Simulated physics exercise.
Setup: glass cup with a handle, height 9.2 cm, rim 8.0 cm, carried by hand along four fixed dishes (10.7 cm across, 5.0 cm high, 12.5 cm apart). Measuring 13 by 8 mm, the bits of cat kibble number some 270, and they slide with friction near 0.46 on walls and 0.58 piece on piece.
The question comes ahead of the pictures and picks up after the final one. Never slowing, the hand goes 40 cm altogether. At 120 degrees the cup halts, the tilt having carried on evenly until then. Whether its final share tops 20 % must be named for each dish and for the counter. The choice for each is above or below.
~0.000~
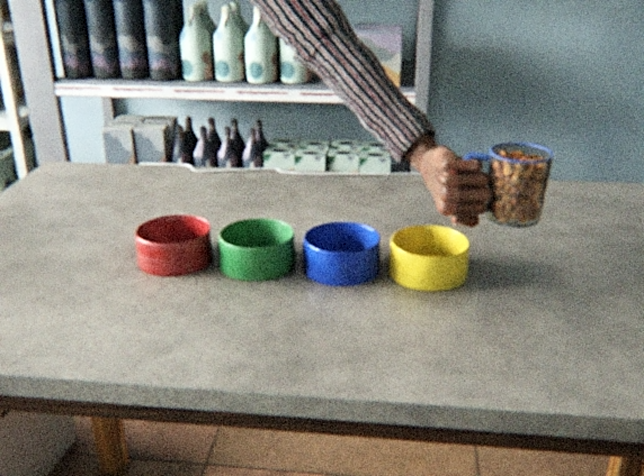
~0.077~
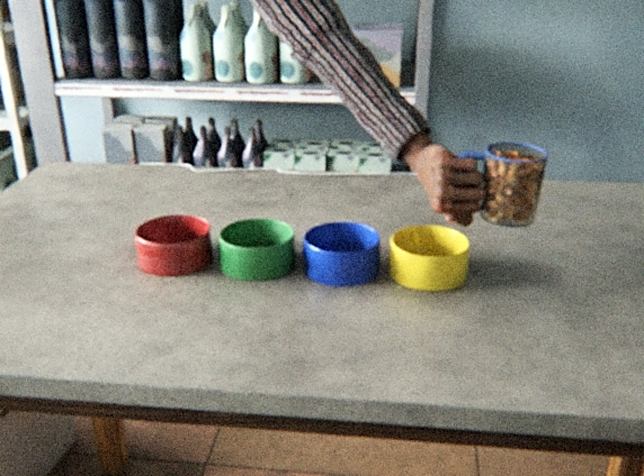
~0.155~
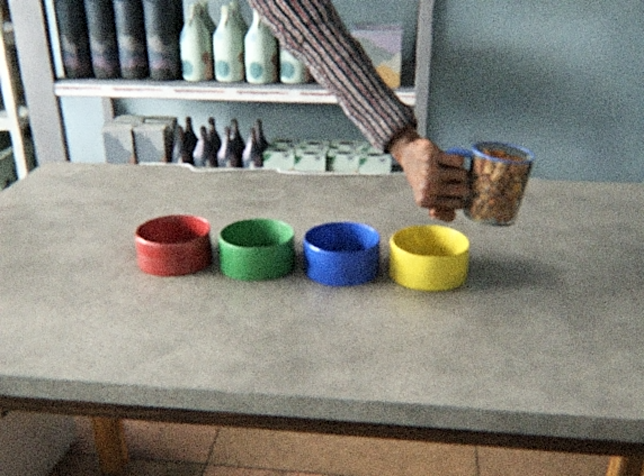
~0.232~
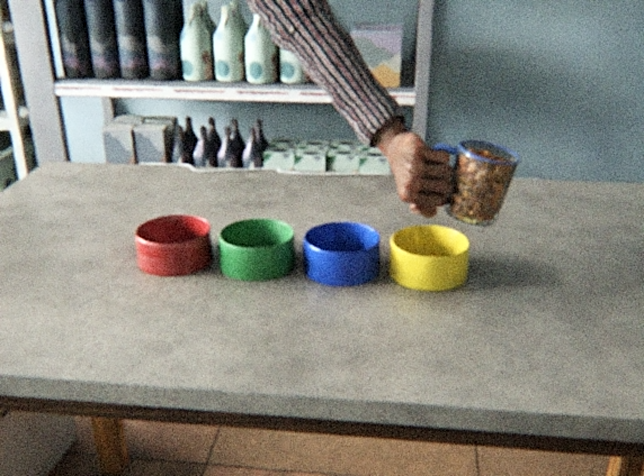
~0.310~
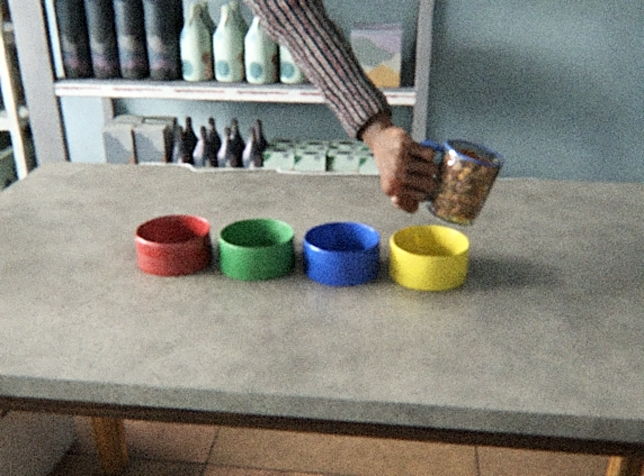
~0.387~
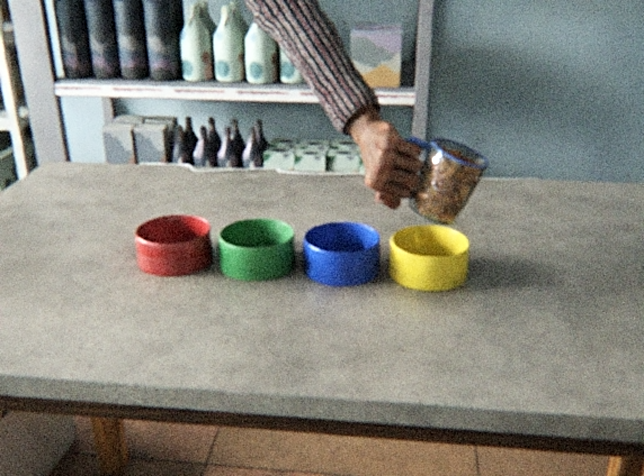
Red - below it, blue - below it, green - above it, yellow - below it, counter - below it.
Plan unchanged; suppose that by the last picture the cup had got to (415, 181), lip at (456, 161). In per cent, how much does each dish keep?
Per cent kept: Red 0, blue 0, green 100, yellow 0.
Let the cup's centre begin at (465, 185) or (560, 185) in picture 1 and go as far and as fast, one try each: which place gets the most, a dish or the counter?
The winner: Green, then blue.
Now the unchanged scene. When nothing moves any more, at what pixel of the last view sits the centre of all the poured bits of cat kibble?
Approximately (263, 249) in the last picture.
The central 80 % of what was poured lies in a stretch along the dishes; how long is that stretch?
Some 6 centimetres.
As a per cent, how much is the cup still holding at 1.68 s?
About 95 per cent.
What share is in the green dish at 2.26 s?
Around 80 in a hundred by then.
After 1.16 s, tilt 66 degrees; cup holds 100 %.
Then, at 1.68 s, tilt 97 degrees; cup holds 95 %, green 5 %.
After 2.26 s, tilt 120 degrees; cup holds 15 %, green 80 %.
At rest (3.1 s), red 0 %, blue 0 %, green 95 %, yellow 0 %, counter 5 %.
